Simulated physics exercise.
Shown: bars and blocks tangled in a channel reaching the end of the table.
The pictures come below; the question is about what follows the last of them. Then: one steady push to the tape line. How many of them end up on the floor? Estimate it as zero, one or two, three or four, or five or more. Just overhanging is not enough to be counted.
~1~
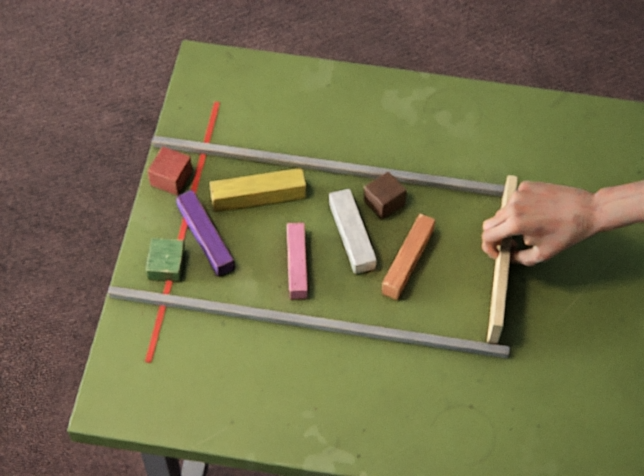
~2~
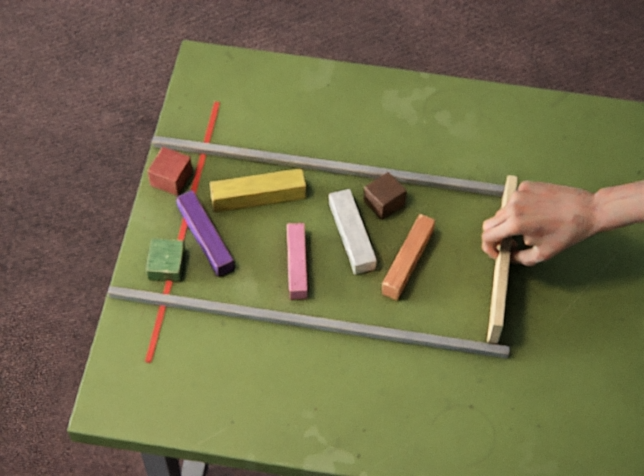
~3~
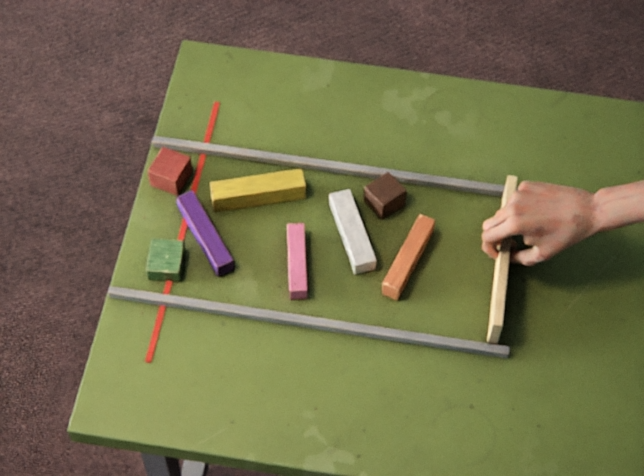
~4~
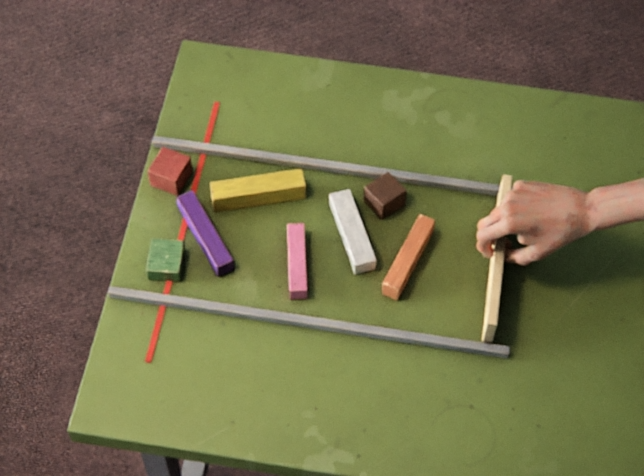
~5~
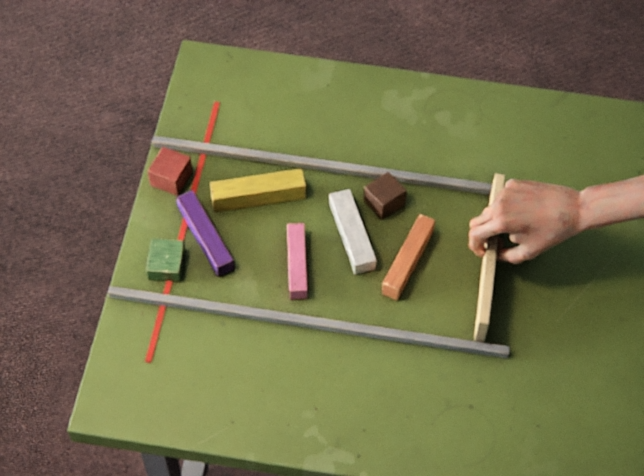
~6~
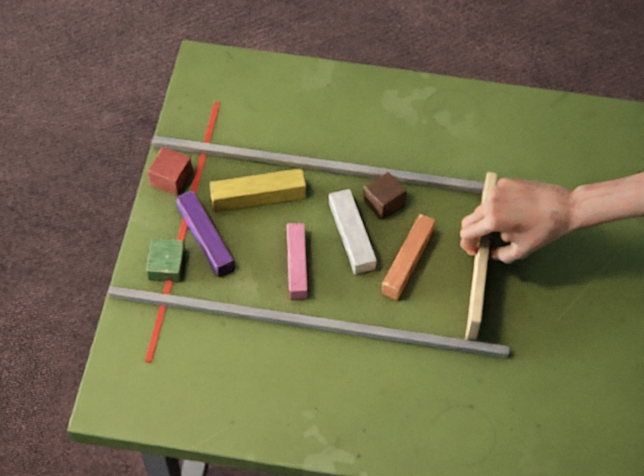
Three or four drop.
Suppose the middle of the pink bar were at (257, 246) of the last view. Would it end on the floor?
It remains in place.
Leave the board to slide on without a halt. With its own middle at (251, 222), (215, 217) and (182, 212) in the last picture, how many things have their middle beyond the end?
Going through the three places, I get 0, 2 and 4.
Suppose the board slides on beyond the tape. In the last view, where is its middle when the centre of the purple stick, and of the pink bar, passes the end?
I'd put it close to (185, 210), and close to (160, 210) for the other one.
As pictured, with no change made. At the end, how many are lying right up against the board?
That would be 3 of them.
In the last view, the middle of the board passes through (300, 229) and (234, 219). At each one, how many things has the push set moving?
At the first spot 7, then 8.
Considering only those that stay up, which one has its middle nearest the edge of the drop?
The purple stick is the one.
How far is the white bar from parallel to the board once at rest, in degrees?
Close to 10°.
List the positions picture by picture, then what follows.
Red block (170, 171); green block (166, 260); purple stick (205, 233); board (503, 259); tape (185, 224), in the first picture.
Green block (166, 260); white bar (352, 231), in the second picture.
Purple stick (205, 233); board (503, 259), in the third picture.
Red block (170, 171); yellow bar (258, 191), in the fourth picture.
Green block (166, 260); orange bar (409, 256), in the fifth picture.
Red block (170, 171); green block (166, 260); purple stick (205, 233); board (482, 256); tape (185, 224), in the sixth picture.
A little later, none off yet; red block at rest near (170, 171); green block at rest near (166, 260); purple stick at rest near (205, 233).
When it is over, the number that fall off is three or four; down, yellow bar, green block and red block.
